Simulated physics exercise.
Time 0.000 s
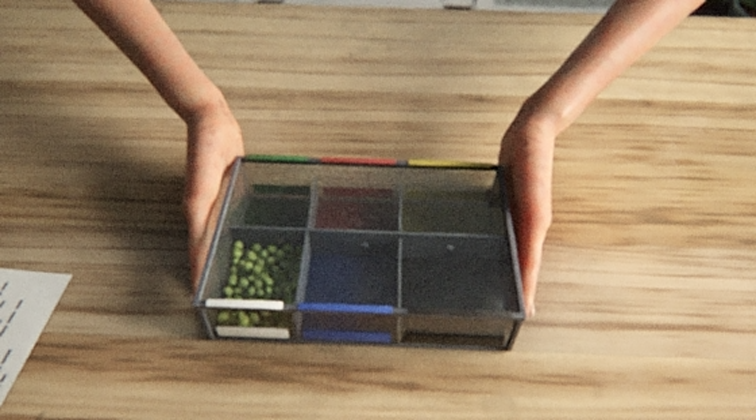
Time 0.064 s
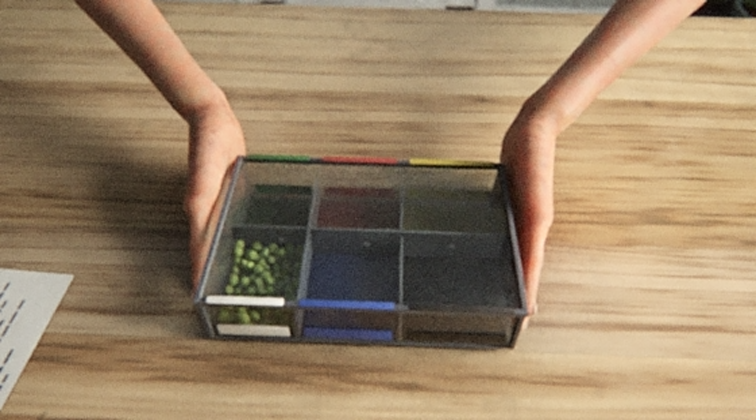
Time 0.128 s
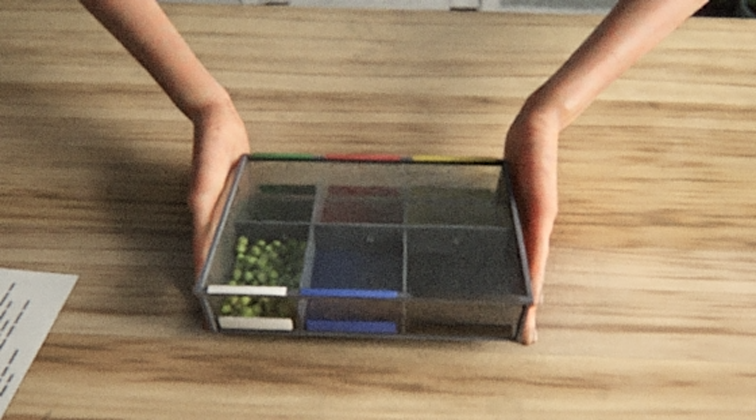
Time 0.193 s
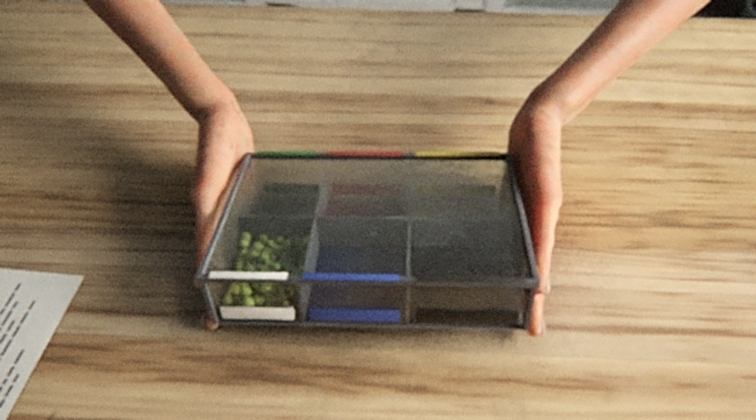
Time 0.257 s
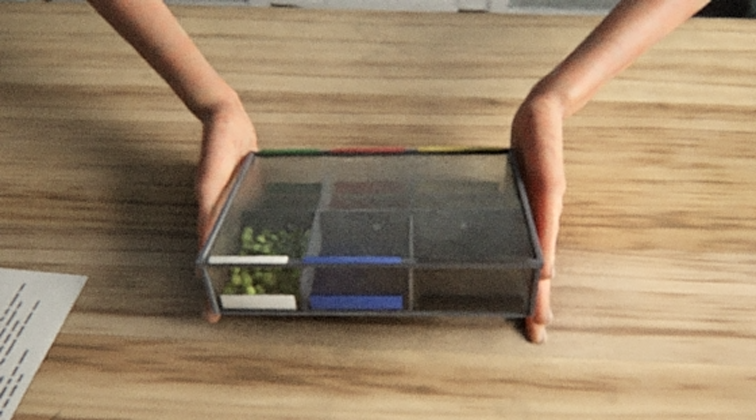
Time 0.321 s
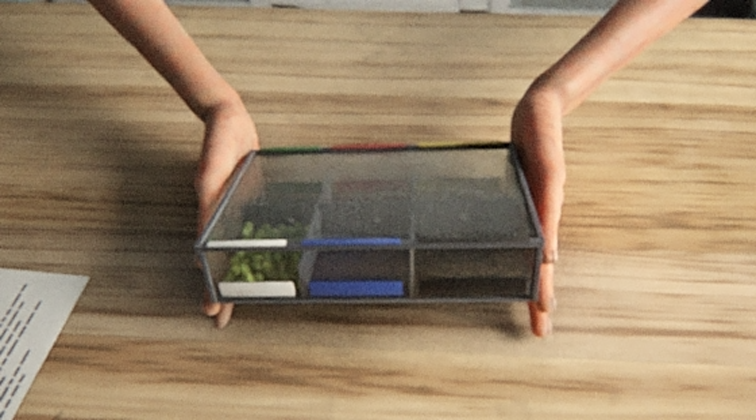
On a pale wooden tabletop seen from above and in front, a sheet of printed paper lies at the lower left edge. Two hands hold the sides of a clear-lidded box with six compartments, marked green, red and yellow at the back, white and blue in front, with green peas in the front left one. The hands raise its front edge, tilting the box backward, while the peas stay in the white-marked compartment.
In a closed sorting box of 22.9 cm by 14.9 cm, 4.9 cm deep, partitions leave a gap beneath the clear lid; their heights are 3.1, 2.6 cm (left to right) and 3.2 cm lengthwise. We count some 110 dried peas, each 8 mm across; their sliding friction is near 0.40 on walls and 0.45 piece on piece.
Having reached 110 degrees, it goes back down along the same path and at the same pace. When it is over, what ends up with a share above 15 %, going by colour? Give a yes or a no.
In the end red: It'll probably finish at or short of fifteen percent of the pieces; blue: It'll probably finish at or short of fifteen percent of the pieces; green: It'll probably finish past fifteen percent of the pieces; yellow: It'll probably finish at or short of fifteen percent of the pieces; white: It'll probably finish past fifteen percent of the pieces; black: It'll probably finish at or short of fifteen percent of the pieces.
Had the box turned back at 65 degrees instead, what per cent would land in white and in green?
With that change you'd see white at 100 % and green at 0 %.
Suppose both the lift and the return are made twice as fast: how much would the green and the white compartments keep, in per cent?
Final split: Green = 50 %, white = 45 %.
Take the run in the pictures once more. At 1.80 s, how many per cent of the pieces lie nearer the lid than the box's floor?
About 60 per cent.
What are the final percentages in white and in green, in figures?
In the white compartment 55 percent, in the green 45 percent.
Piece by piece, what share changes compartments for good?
Around 45 per cent.
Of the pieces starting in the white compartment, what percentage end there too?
Something like 50 per cent.
After 1.80 s, tilt 110 degrees; green 25 %, white 75 %.
After 2.79 s, tilt 49 degrees; green 45 %, white 55 %.
Then, at 3.76 s, tilt 0 degrees; green 45 %, white 55 %.
In the end, at 4.3 s, red 0 %, blue 0 %, green 45 %, yellow 0 %, white 55 %, black 0 %.
